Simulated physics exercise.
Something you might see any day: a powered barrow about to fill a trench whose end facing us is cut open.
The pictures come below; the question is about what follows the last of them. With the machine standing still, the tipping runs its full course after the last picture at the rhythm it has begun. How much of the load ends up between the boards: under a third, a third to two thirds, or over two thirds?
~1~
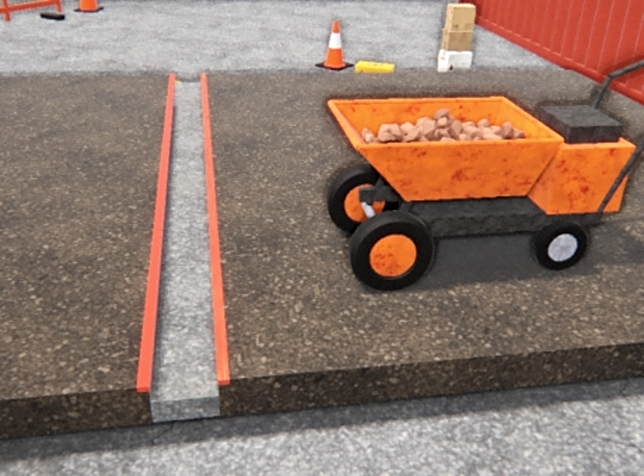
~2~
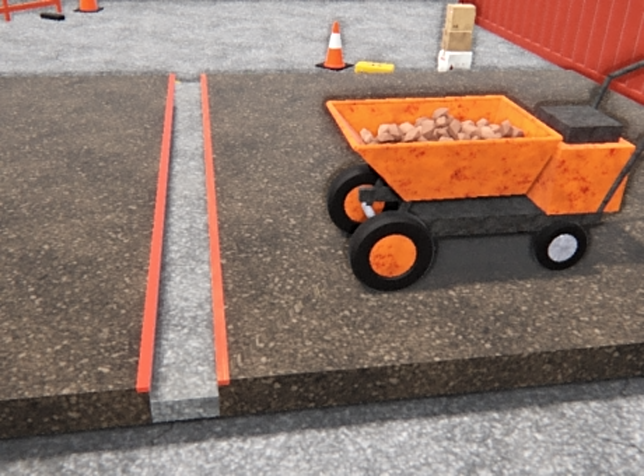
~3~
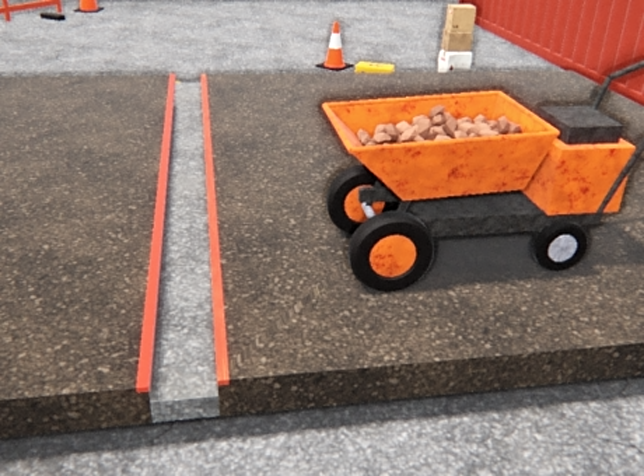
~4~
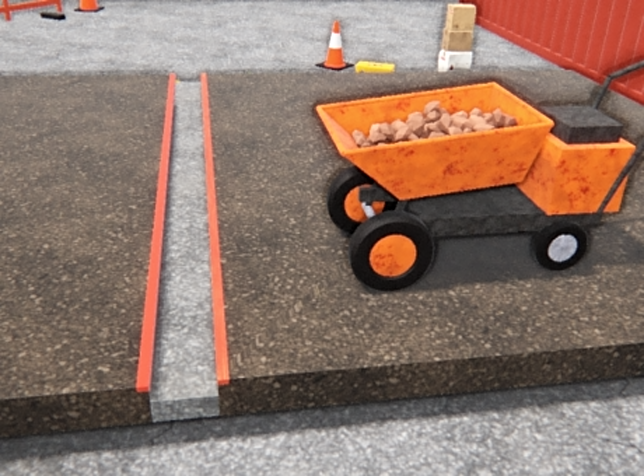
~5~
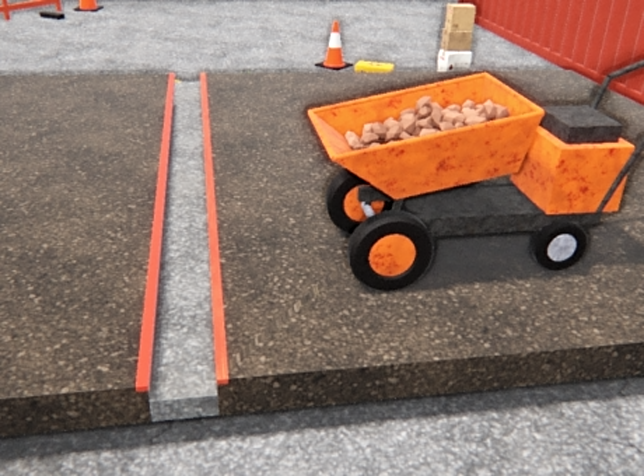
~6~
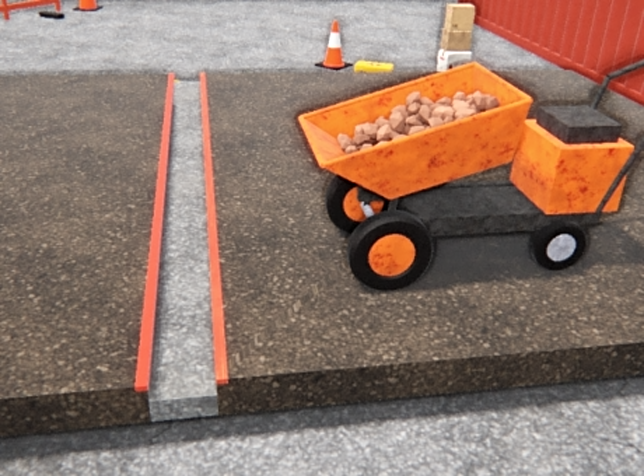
A third to two thirds.
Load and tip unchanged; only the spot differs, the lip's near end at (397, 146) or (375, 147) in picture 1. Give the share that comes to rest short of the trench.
First position: Some 60 percent; second position: Some 50 percent.
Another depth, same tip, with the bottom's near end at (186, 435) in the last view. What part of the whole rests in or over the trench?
I'd say around 60 in a hundred.
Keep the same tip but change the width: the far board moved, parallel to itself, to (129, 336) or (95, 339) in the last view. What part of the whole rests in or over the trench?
Result, try 1: 50 in a hundred; try 2: 60 in a hundred.
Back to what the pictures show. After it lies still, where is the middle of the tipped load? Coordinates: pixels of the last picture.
At about (200, 264), give or take.
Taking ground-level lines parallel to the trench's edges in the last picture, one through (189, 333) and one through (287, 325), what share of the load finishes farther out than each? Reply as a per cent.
The first comes to 40 %, the second to 90 %.
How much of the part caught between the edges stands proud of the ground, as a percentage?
Something like 40 in a hundred.
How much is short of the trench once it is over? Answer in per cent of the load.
About 40 per cent.
Soon after the last picture, skip tipped steeply; all in the skip.
A little later, skip tipped right over; most in the skip; a small part short of the trench; a stray few in or heaped over the trench; a stray few falling.
Later still, skip tipped right over; about a quarter in the skip; about a third short of the trench; about a third in or heaped over the trench; a small part beyond it; a stray few falling.
By the end, skip tipped right over; a stray few in the skip; about a third short of the trench; about half in or heaped over the trench; a small part beyond it.
